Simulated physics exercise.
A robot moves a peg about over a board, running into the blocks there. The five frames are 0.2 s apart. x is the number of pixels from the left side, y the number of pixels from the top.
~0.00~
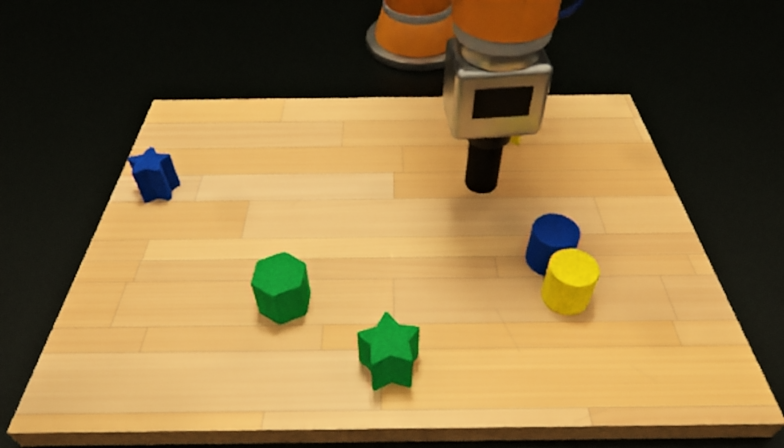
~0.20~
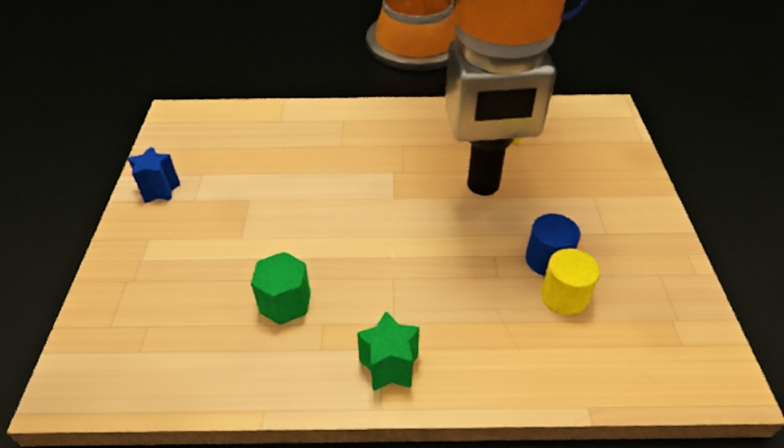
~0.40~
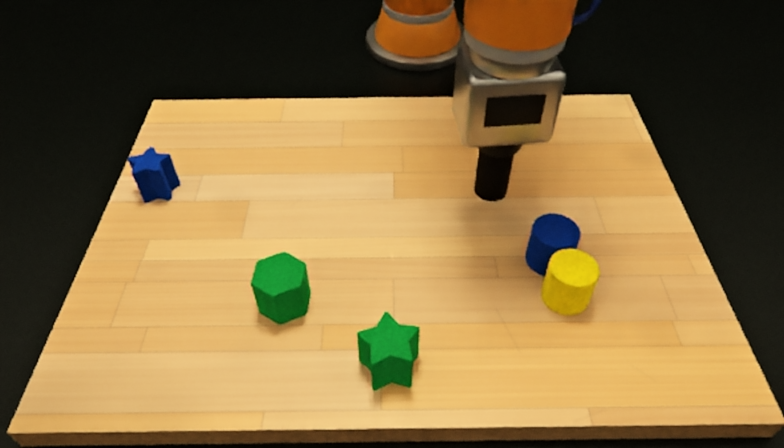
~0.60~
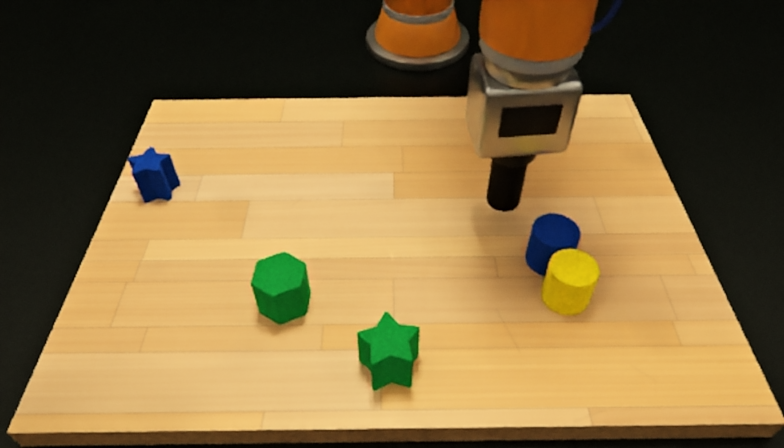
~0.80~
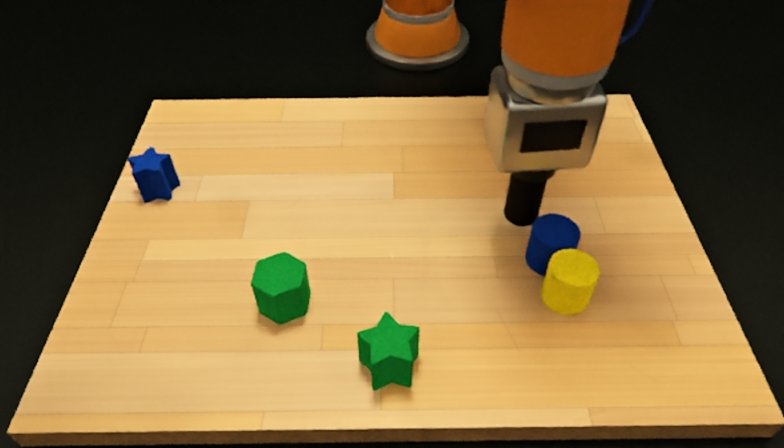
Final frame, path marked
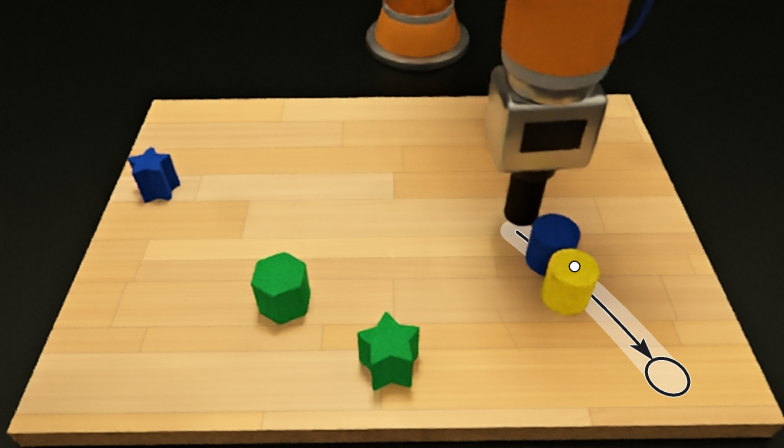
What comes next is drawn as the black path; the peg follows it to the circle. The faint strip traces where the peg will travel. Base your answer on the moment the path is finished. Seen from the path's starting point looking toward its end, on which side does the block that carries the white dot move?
Facing from start to end, it will go to the right.
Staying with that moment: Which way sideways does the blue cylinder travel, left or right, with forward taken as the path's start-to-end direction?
The blue cylinder is shifted sideways to the left, facing along the path from start to end.
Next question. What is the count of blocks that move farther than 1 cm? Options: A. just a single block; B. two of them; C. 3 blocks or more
The one that fits is B, two of them.
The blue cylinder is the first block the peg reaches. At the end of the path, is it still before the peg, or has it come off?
By the time the path ends, the blue cylinder has slid off to the side or behind.
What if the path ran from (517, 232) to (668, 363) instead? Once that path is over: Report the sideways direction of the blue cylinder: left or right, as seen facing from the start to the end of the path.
That block drifts left.
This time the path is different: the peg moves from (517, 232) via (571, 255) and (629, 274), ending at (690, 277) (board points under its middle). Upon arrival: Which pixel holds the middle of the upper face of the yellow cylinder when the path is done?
It should be at (593, 299) by then.
Drawn move, from (517, 232) via (565, 271) and (615, 319), ending at (667, 376); the dot is on the yellow cylinder.
On the path given first. One third of the way, peg at (571, 255); blue cylinder at (613, 266); yellow cylinder at (607, 305).
Two thirds of the way, peg at (623, 302); blue cylinder at (677, 304); yellow cylinder at (622, 326).
At the end, peg at (678, 360); blue cylinder at (722, 330); yellow cylinder at (637, 356).
